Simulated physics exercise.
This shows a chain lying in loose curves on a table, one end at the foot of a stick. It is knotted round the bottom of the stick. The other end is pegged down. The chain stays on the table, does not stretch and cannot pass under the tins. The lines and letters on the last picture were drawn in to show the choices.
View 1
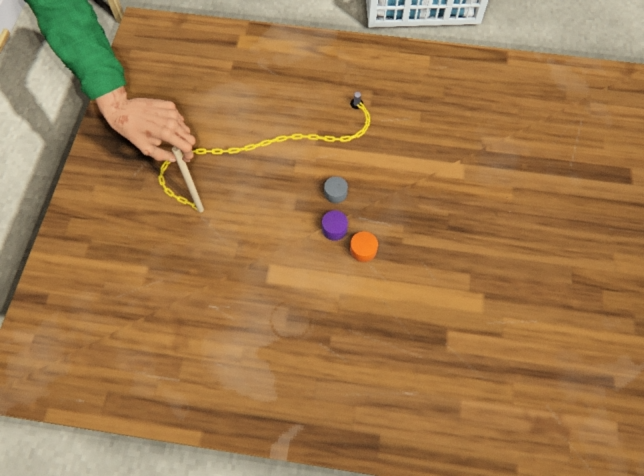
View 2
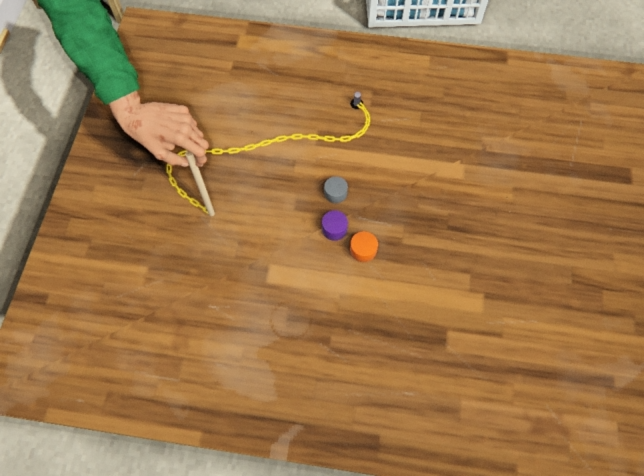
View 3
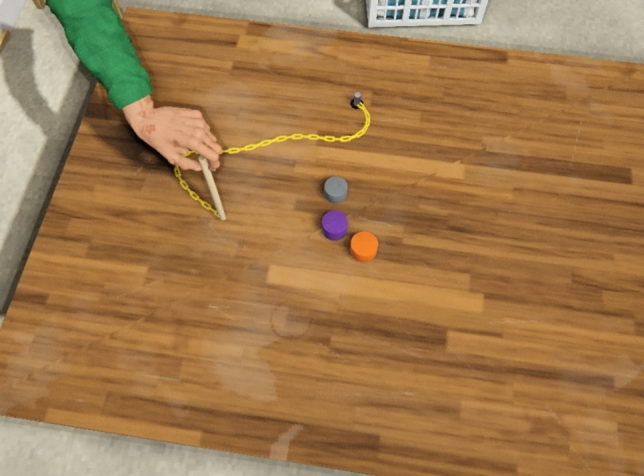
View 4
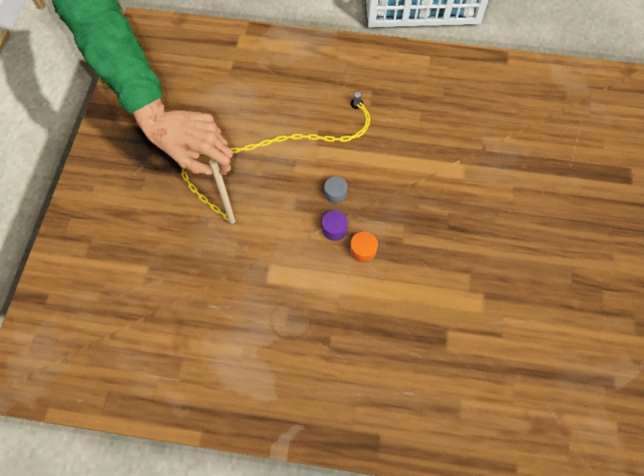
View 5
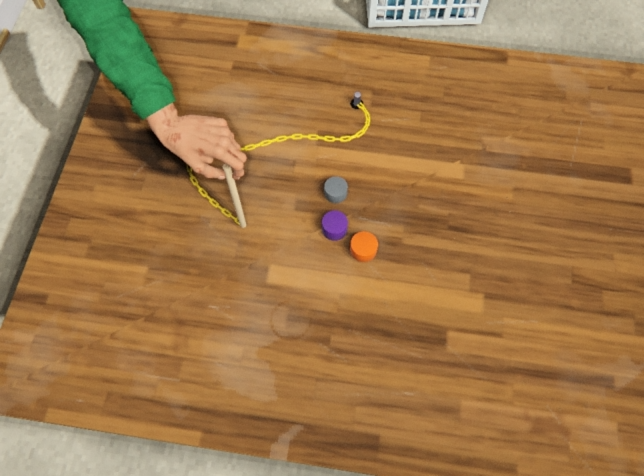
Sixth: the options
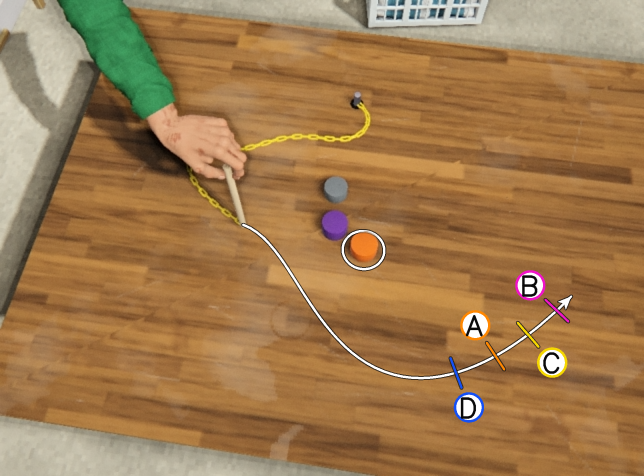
A hand in a green sleeve slid a stick slowly to the right across a wooden table, dragging the tied end of a yellow chain along, while the grey, purple and orange tins stayed still.
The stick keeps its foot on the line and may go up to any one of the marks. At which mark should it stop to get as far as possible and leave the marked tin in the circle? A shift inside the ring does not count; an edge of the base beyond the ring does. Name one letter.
As far as tick D.
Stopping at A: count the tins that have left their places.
Three.
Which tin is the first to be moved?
The purple one.
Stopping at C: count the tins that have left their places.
By then, three.
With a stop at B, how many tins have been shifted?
Three.
On the marked copy, A at (495, 356); B at (557, 311); C at (528, 335); D at (456, 373); the ring at (363, 250); the route from (243, 225) via (384, 372) to (571, 296).
Following D. Soon after the start, foot of the stick (302, 291); orange tin (364, 247).
Later, foot of the stick (369, 365); orange tin (364, 247).
In the end, foot of the stick (456, 373); purple tin (350, 223); orange tin (364, 247); grey tin (341, 191); the orange tin is still in its ring.
As for the rest, A drags the ringed tin to (379, 241); B drags the ringed tin to (408, 226); C drags the ringed tin to (394, 234).
